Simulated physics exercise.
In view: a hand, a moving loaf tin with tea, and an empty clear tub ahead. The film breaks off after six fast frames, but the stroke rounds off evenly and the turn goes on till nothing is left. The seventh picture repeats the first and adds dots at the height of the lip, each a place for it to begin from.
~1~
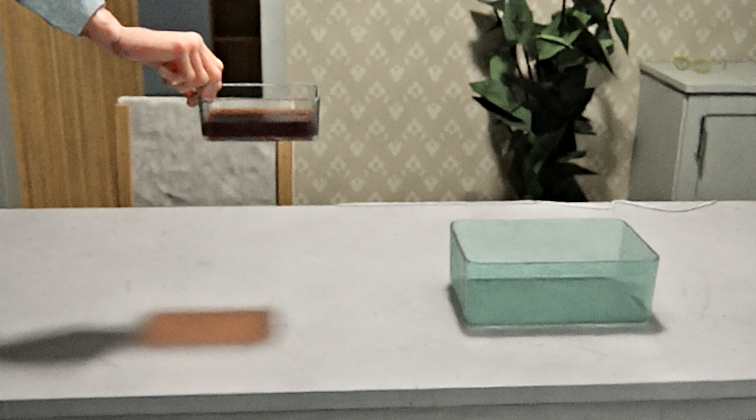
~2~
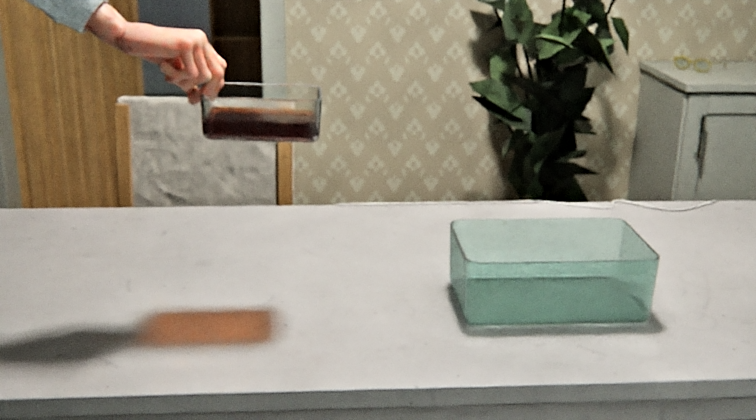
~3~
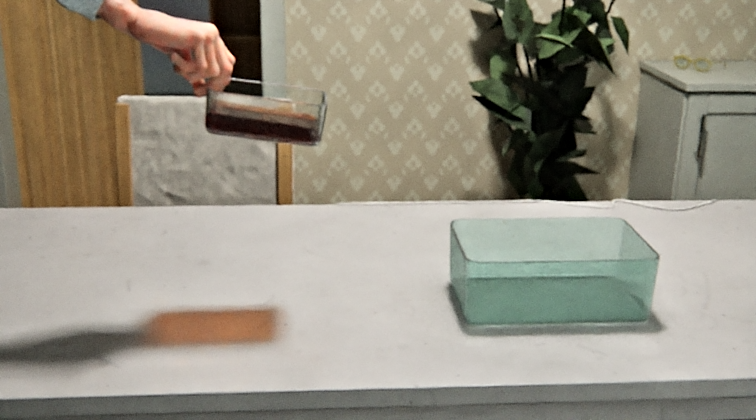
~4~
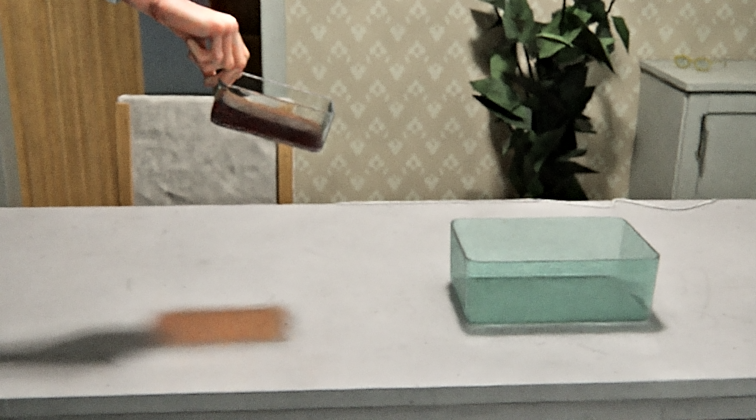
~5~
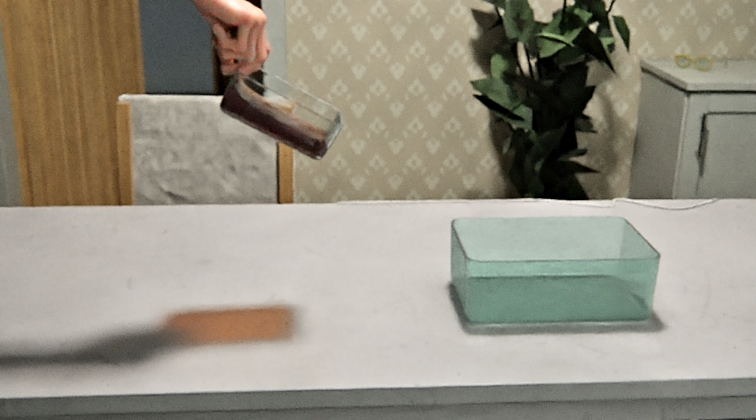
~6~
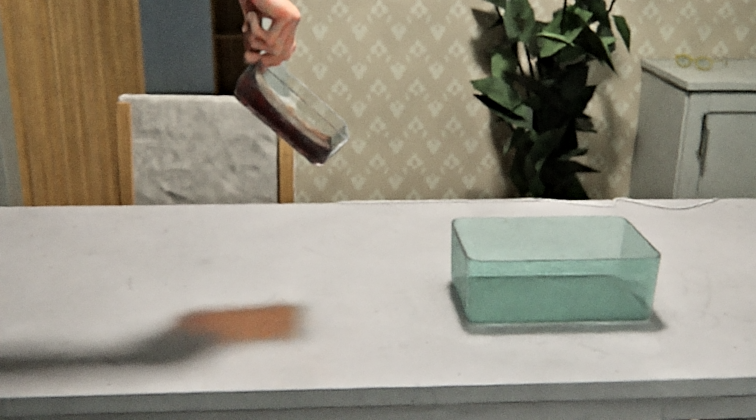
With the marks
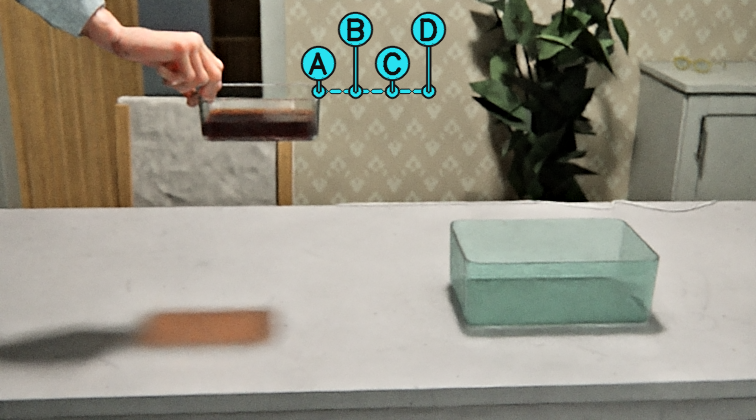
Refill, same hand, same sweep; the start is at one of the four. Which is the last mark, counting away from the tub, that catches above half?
B will do.
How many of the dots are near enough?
Three.
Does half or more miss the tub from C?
No, that is safe.
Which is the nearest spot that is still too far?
A.
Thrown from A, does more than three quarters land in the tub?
No, it does not.
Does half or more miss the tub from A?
Yes, that goes wrong.
On the marked copy, A at (318, 91); B at (355, 91); C at (392, 91); D at (428, 91).
Choosing A, about 30 % lands in the tub, 66 % falls short and 4 % goes beside or beyond.
Choosing B, about 80 % lands in the tub, 12 % falls short and 7 % goes beside or beyond.
Choosing C, about 85 % lands in the tub, 4 % falls short and 11 % goes beside or beyond.
Choosing D, about 79 % lands in the tub, 4 % falls short and 17 % goes beside or beyond.
